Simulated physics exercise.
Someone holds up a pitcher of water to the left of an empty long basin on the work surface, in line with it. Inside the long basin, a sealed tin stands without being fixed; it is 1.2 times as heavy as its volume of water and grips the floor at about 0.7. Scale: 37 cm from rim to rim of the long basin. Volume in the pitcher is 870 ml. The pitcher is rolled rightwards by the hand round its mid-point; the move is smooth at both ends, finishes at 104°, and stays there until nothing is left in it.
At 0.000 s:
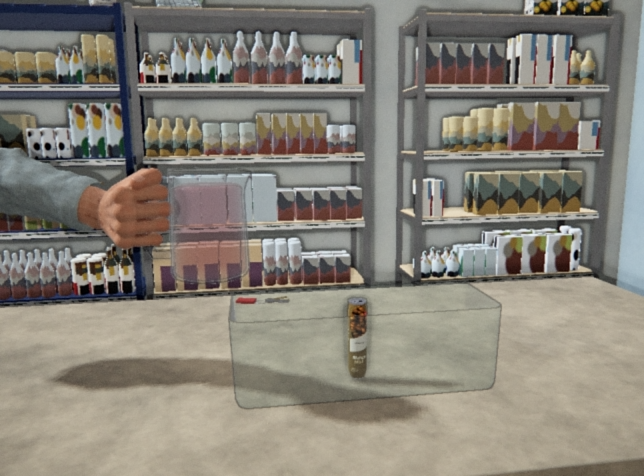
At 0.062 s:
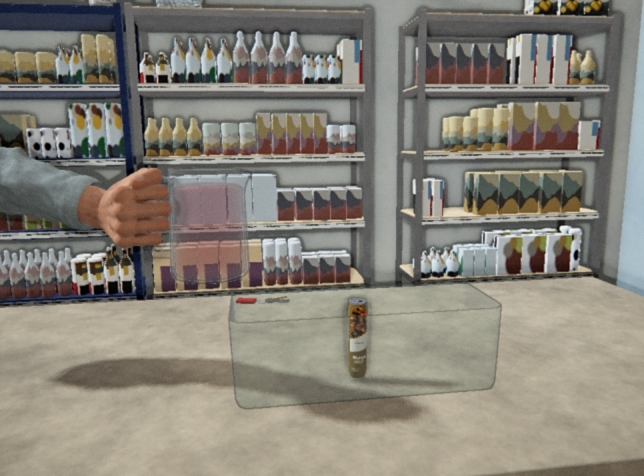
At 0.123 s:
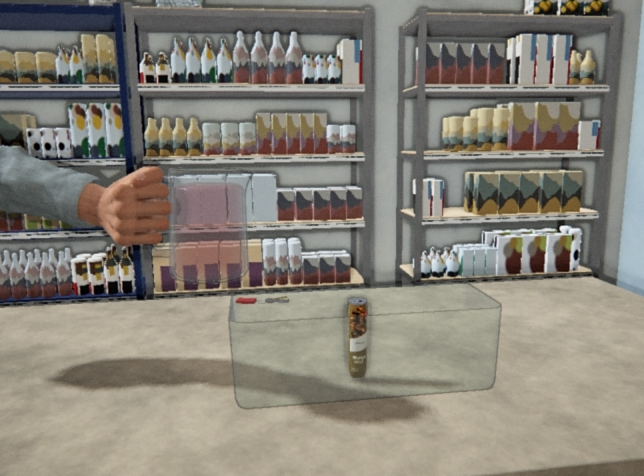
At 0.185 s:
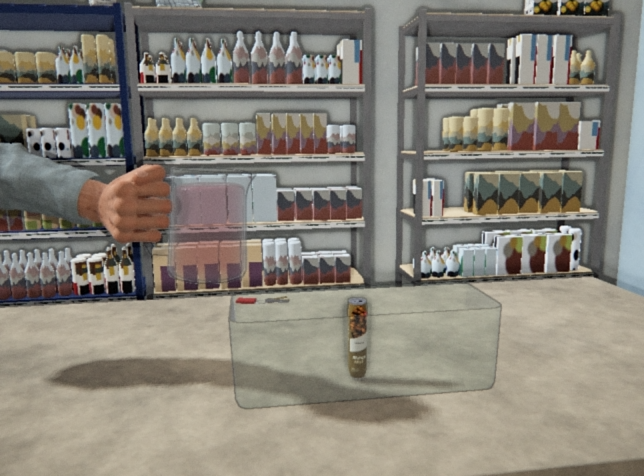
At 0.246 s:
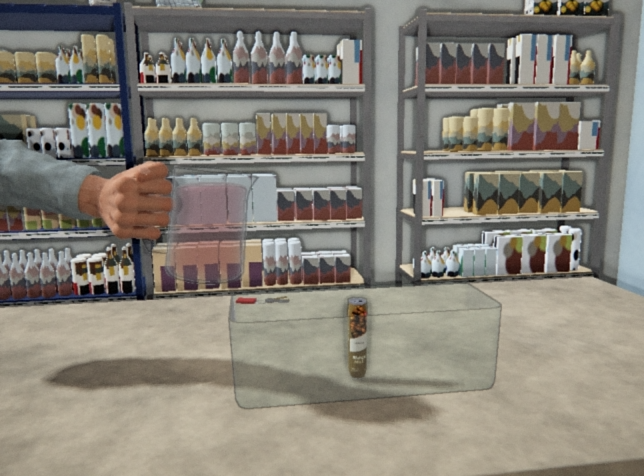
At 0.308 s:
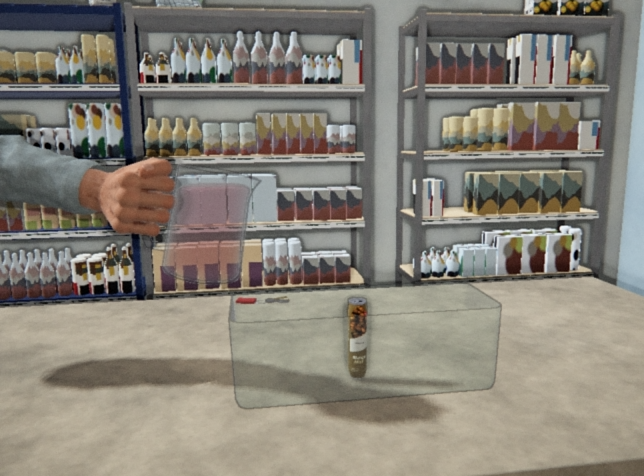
A hand in a grey sleeve holds up a clear pitcher of pinkish water at the left, in a shop-like room seen from just across a pale, stone-like counter. An empty, see-through long basin stands on the counter with a small patterned tin at its middle, before shelves of bottles and boxes. The hand slowly rolls the pitcher slightly rightwards, while the view stays still.
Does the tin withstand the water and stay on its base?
Yes, it is still on its base.
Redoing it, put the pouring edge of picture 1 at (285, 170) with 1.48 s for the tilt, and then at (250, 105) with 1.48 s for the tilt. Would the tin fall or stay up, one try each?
The tin overturns the first time and overturns the second time.
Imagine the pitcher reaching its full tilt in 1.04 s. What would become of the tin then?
With that tilt, the tin stays on its base.
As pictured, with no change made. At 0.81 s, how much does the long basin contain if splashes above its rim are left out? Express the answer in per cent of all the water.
The basin holds roughly 3 in a hundred parts at that moment.
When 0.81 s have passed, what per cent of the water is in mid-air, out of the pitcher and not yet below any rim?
Near 8 per cent at that time.
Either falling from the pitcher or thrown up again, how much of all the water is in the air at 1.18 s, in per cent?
Near 16 per cent, I'd say.
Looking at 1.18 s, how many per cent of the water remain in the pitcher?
Around 46 percent of it.
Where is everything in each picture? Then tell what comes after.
In the first picture, it leans 0°; its right rim is at (253, 170); the water meets the walls at (172, 187) and (243, 185); the long basin's rim runs from (231, 308) to (483, 294); the tin's top is at (357, 304).
In the second picture, it leans 0°; its right rim is at (253, 171); the water meets the walls at (172, 187) and (244, 186).
In the third picture, it leans 2°; its right rim is at (254, 172); the water meets the walls at (173, 186) and (244, 185).
In the fourth picture, it leans 4°; its right rim is at (256, 173); the water meets the walls at (174, 187) and (245, 186).
In the fifth picture, it leans 7°; its right rim is at (259, 176); the water meets the walls at (175, 187) and (248, 187).
In the sixth picture, it leans 11°; its right rim is at (262, 179); the water meets the walls at (177, 189) and (252, 186).
By 0.81 s the tilt is 60° and 89 per cent is still to pour; the tin stands where it began.
By 1.18 s the tilt is 94° and 47 per cent is still to pour; the tin stands where it began.
By 1.56 s the tilt is 104° and 8 per cent is still to pour; the tin stands where it began.
By 1.98 s the tilt is 104° and 0 per cent is still to pour; the tin stands where it began.
At rest the tin stands where it began.
